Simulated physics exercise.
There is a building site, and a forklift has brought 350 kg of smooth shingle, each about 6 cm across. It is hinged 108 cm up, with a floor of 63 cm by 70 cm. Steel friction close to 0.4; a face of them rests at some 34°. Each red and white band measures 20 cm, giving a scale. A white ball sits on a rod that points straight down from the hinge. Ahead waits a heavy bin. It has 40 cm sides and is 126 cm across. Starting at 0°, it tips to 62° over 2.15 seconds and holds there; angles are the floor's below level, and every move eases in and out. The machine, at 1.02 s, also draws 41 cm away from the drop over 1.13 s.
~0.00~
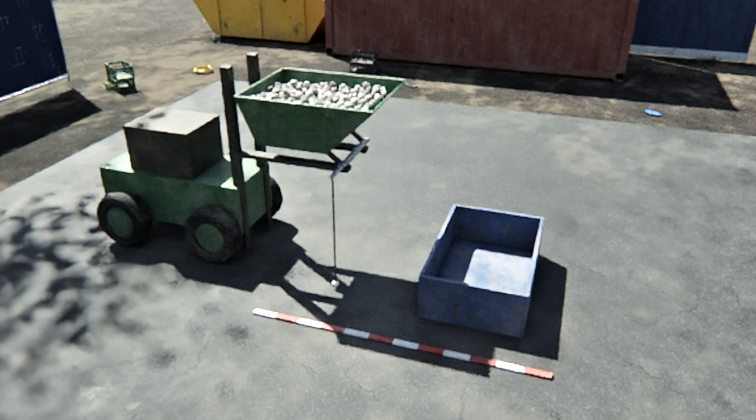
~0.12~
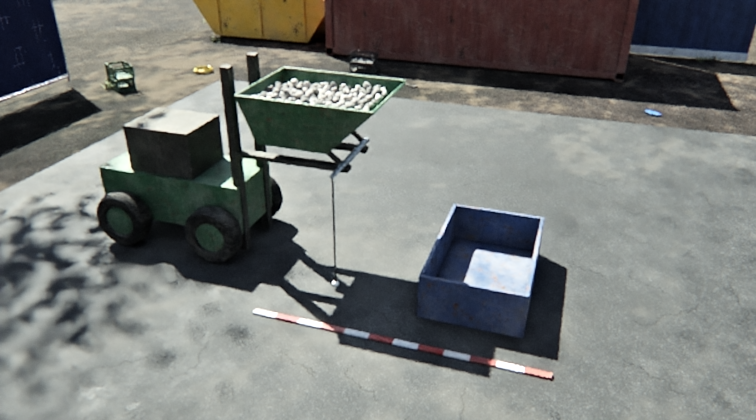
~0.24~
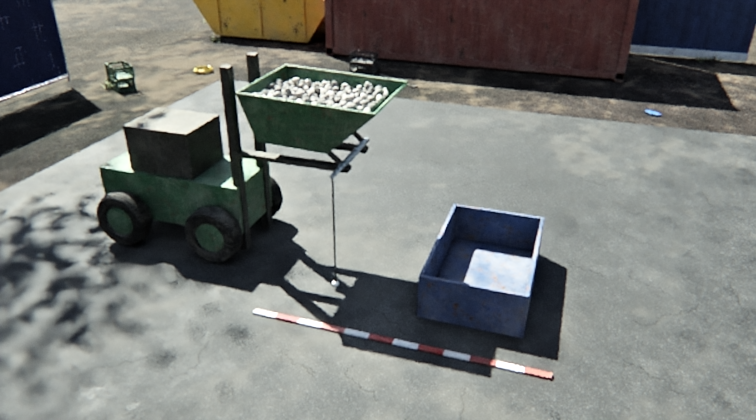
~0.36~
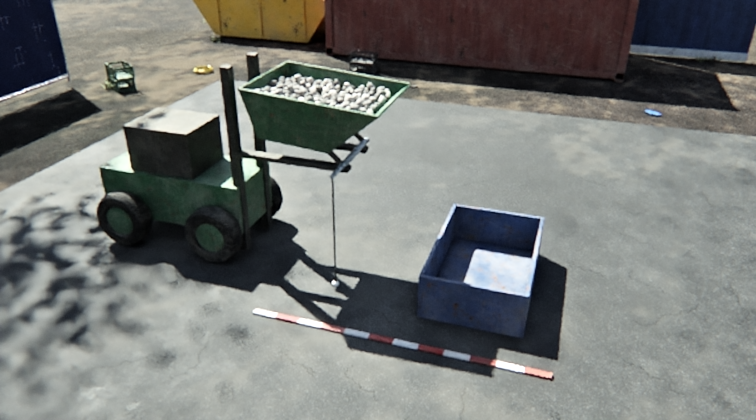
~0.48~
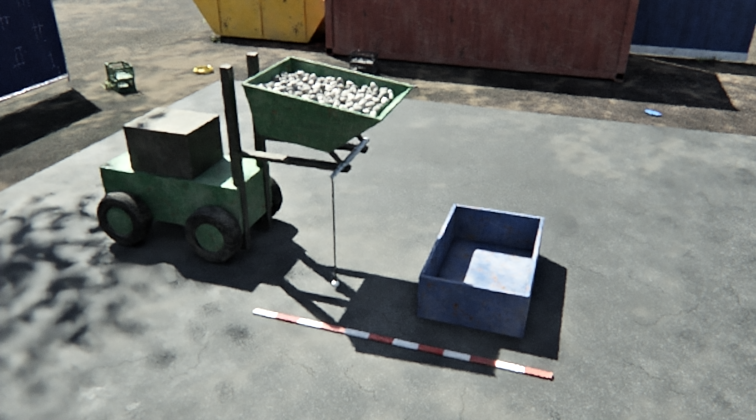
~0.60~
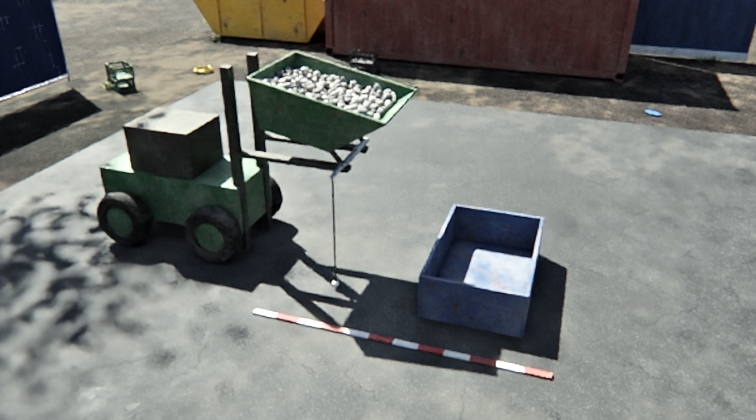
To begin with, a green forklift on a sunlit yard holds up a green skip heaped with pale stones, nearly level, beside an open blue box on the ground. The skip then slowly tilts, its left side rising and its right lip dipping slightly, while the stones stay inside it.
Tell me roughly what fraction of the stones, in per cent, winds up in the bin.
Roughly 0 per cent of the stones.
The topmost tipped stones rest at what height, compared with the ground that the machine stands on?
The top ends up around 40 cm above the machine's ground.
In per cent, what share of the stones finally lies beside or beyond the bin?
Share of load: Approx. 0 %.
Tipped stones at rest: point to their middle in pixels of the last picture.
(409, 262).
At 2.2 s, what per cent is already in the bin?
Around 0 per cent of it, at that instant.
After 1.6 s the floor is at 52°; 97 % in the tipping skip, 3 % short of the bin; the foremost stones are at (412, 182).
After 2.2 s the floor is at 62°; 54 % in the tipping skip, 46 % short of the bin, 1 % in the bin; the foremost stones are at (469, 252).
After 2.6 s the floor is at 62°; 34 % in the tipping skip, 64 % short of the bin, 1 % in the bin; the foremost stones are at (503, 274).
After 4.9 s the floor is at 62°; 0 % in the tipping skip, 96 % short of the bin, 2 % in the bin, 2 % beside or beyond the bin; the foremost stones are at (523, 282).
